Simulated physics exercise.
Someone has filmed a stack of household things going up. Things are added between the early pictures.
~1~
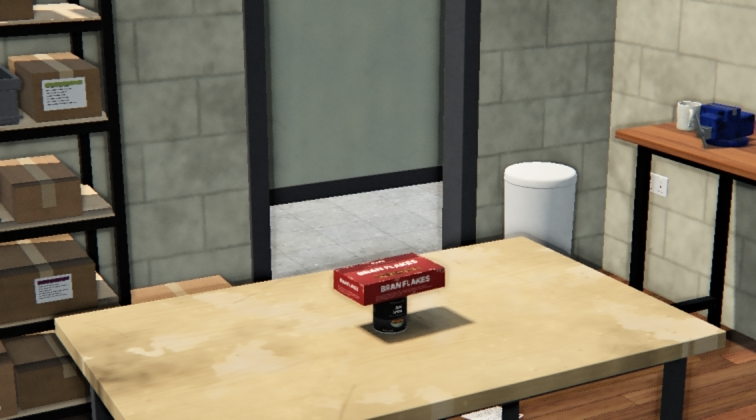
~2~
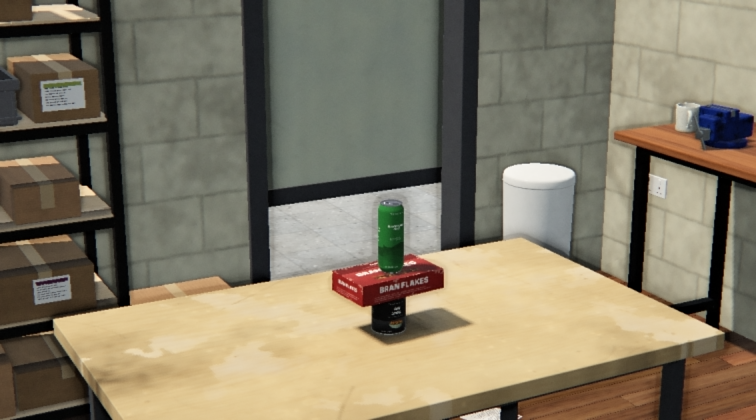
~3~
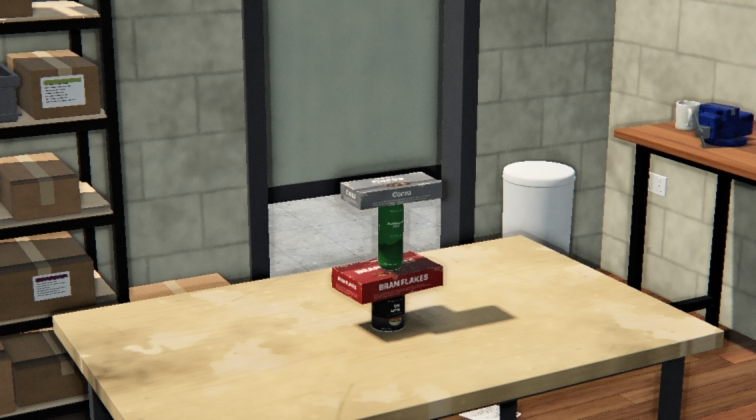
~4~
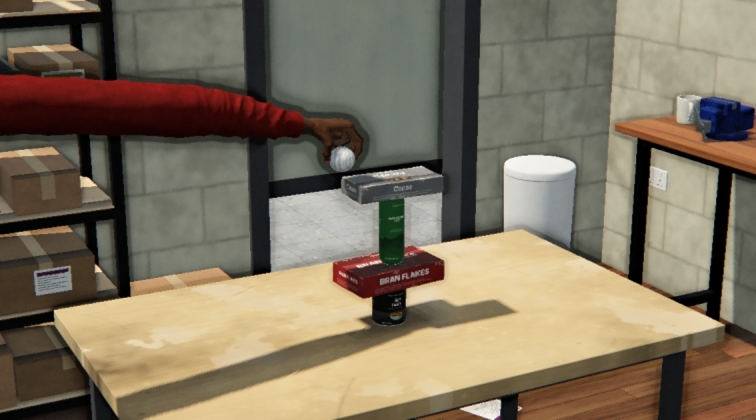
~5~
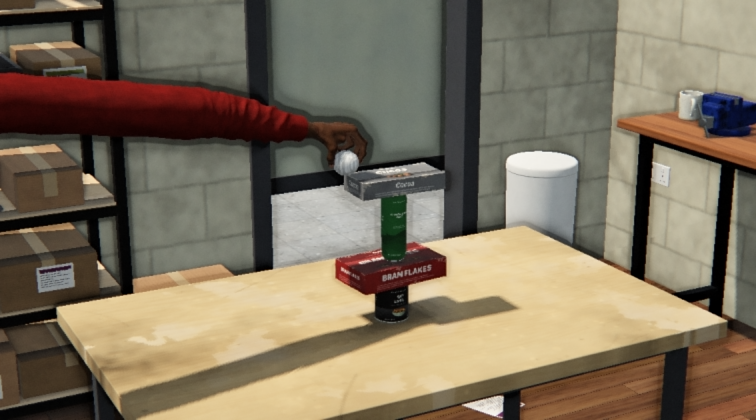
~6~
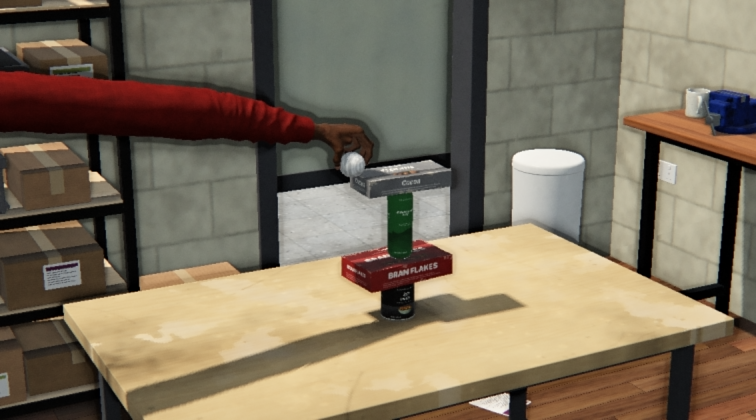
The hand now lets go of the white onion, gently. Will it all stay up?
It loses its balance.
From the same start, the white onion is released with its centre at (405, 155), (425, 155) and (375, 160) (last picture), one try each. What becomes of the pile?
First try: It keeps its balance; second try: It stays up; third try: It keeps its balance.
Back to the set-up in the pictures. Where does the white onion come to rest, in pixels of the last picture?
Near (320, 319).
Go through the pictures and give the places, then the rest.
In the first picture, the last thing is not in view yet; black pot (390, 309).
In the second picture, the last thing is not in view yet; green can (391, 237).
In the third picture, the last thing is not in view yet; black pot (388, 308).
The fourth picture shows on its way; white onion (342, 159); green can (392, 228).
The fifth picture shows on its way; white onion (346, 163); black pot (392, 298).
The sixth picture shows in place under the hand; white onion (352, 164); green can (400, 222).
Then, 0.30 s later than the last frame, white onion now fallen.
Then, 0.40 s later than the last frame, things are still on the move.
Then, 0.50 s later than the last frame, as before.
When it is over, fallen, white onion; the other 4 as before. End places, in pixels of the last picture, white onion near (320, 319). The pile comes apart.
